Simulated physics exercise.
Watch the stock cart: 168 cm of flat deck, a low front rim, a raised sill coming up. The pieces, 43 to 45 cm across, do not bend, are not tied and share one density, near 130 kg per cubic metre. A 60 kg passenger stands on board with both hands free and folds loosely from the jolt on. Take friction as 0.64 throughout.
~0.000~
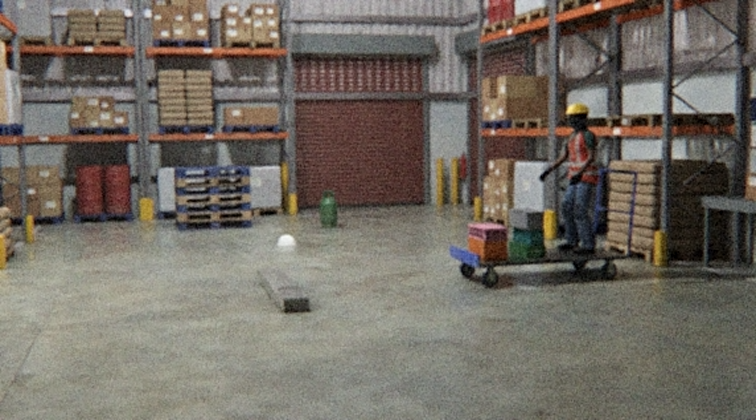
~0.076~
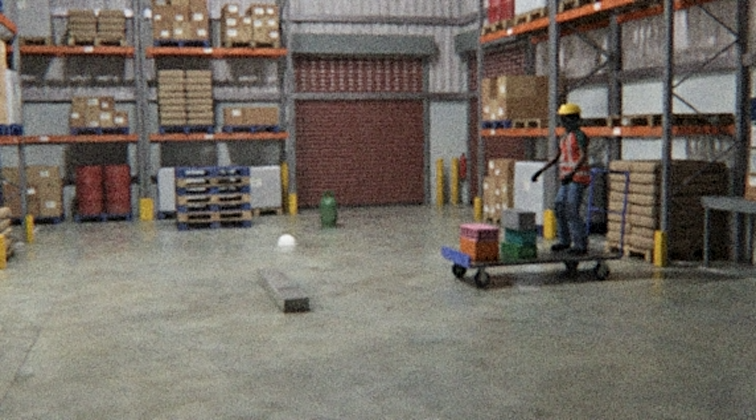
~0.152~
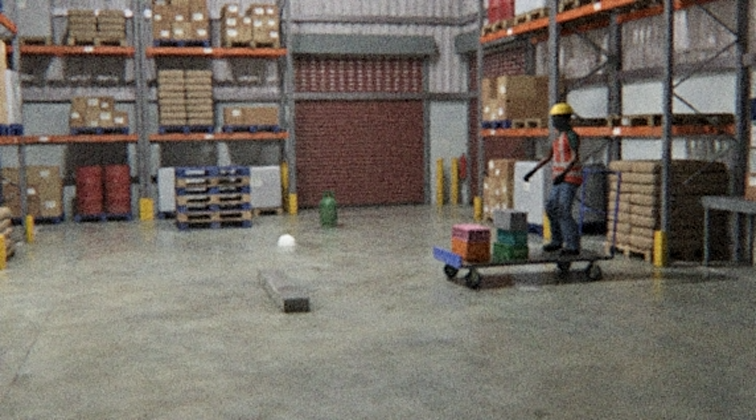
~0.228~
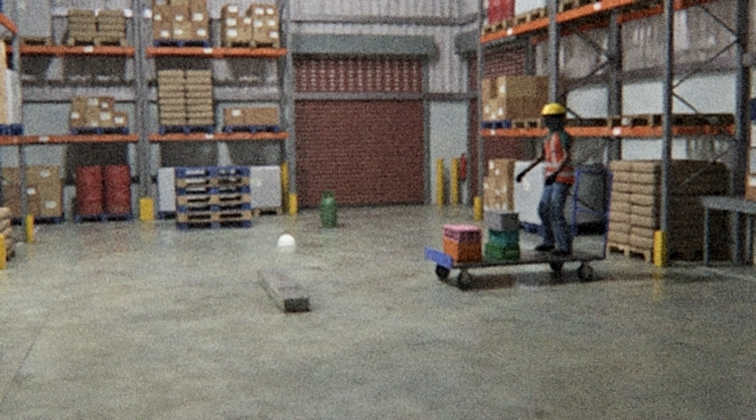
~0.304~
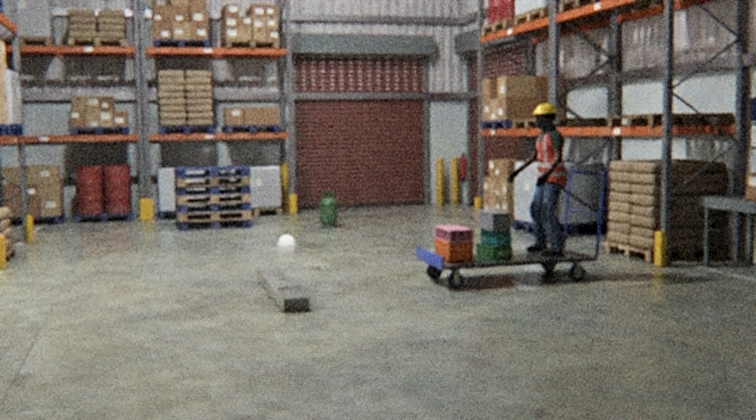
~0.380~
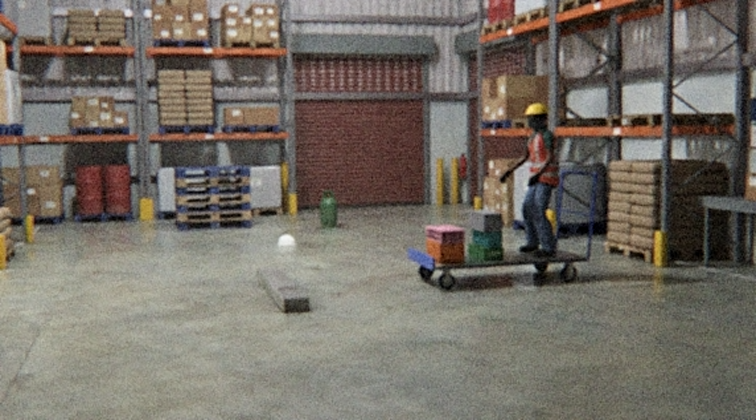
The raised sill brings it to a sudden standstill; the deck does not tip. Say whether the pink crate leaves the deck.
The pink crate stays on.
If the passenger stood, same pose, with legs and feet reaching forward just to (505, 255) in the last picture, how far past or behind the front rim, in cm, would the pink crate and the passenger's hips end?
In that case pink 30 past, hips 100 behind.
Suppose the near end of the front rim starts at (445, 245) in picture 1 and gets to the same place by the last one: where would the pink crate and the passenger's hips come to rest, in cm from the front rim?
Then pink 50 past, hips 120 behind.
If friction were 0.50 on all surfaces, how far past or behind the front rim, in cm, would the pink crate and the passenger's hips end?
In that case pink 0 behind, hips 110 behind.
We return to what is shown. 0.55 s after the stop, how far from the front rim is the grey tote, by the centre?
About 35 cm behind the rim.
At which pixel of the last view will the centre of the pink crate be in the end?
Near (291, 242).
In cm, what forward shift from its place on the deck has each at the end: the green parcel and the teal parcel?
Green 20, teal 20.
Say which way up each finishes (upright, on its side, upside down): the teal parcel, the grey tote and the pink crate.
At rest: Teal on its side, grey on its side, pink upright.
Impact comes at 1.51 s.
After 2.06 s the pink crate is 8 cm behind the rim, tilted 0°, near (291, 242) in the last picture's view.
After 2.51 s the pink crate is 8 cm behind the rim, tilted 0°, near (291, 242) in the last picture's view.
At rest, 2.7 s, nothing is past the rim; behind it, green parcel, teal parcel, orange carton, grey tote, pink crate and the passenger's hips.
